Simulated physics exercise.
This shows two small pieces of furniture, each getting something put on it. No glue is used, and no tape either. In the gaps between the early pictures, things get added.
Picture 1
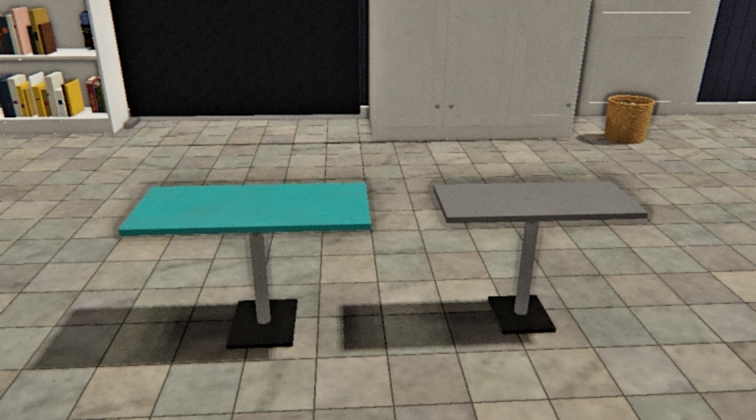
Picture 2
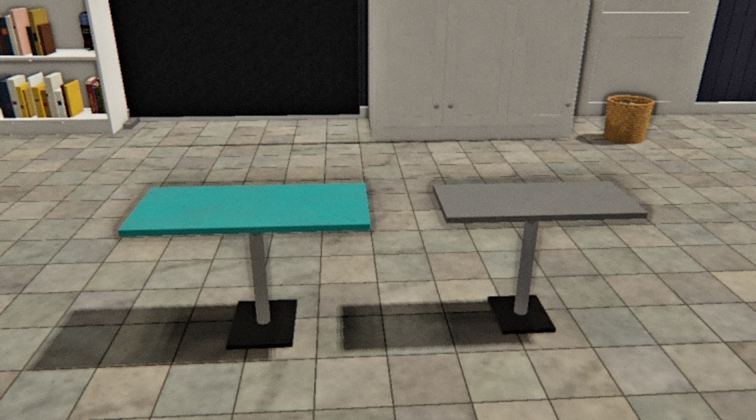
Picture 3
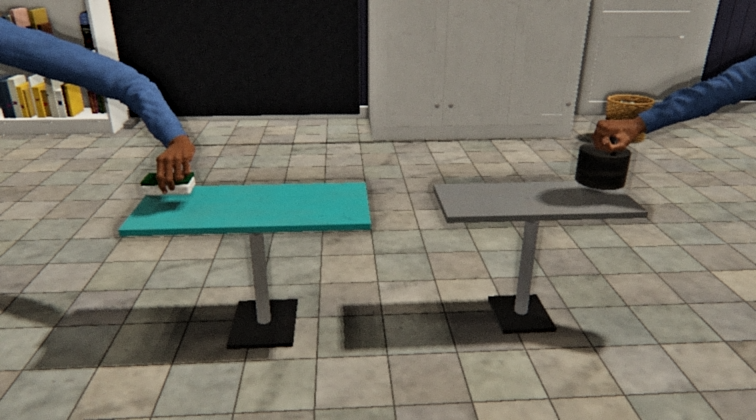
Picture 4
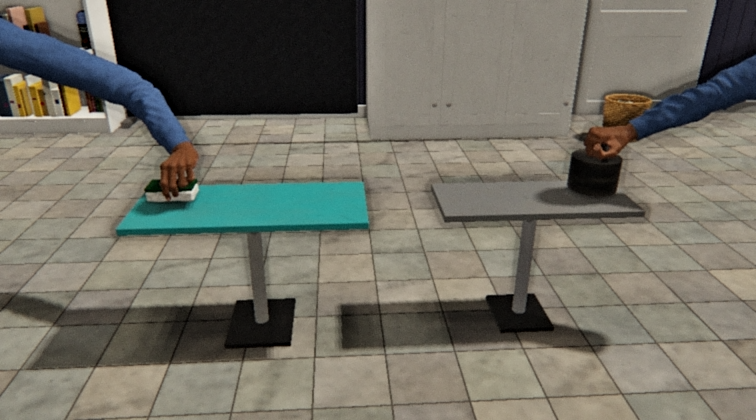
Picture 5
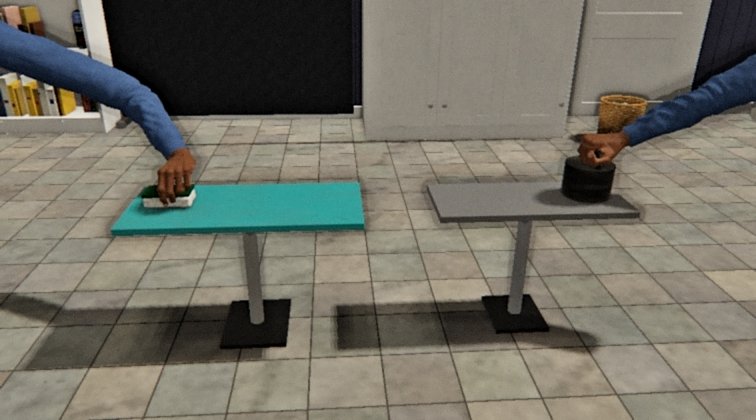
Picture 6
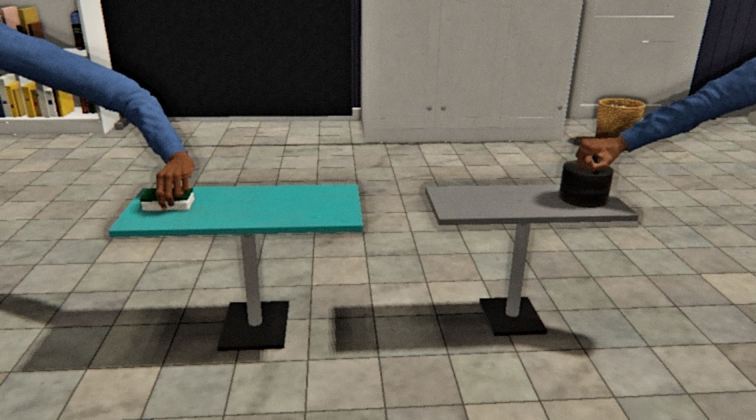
Two blue-sleeved arms came in from either side above two empty tables, then lowered a small sponge onto the turquoise one at left and a dark round object onto the grey one.
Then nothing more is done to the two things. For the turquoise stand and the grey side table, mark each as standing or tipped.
Turquoise stand - standing; grey side table - tipped.
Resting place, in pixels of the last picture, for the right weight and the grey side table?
The first ends near (733, 298), the second near (635, 244).
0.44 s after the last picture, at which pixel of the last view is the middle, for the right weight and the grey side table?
The right weight at (631, 201), the grey side table at (572, 201).
Then, 0.44 s later than the last frame, turquoise stand at rest near (245, 209); grey side table tilted by 20° near (572, 201).
Then, 0.56 s later than the last frame, turquoise stand at rest near (245, 209); grey side table tilted by 43° near (606, 217).
Then, 0.72 s later than the last frame, turquoise stand at rest near (245, 209); grey side table tilted by 64° near (633, 238).
When it is over, the turquoise stand stays flat on its feet, near (245, 209); the grey side table tips up, near (635, 244).
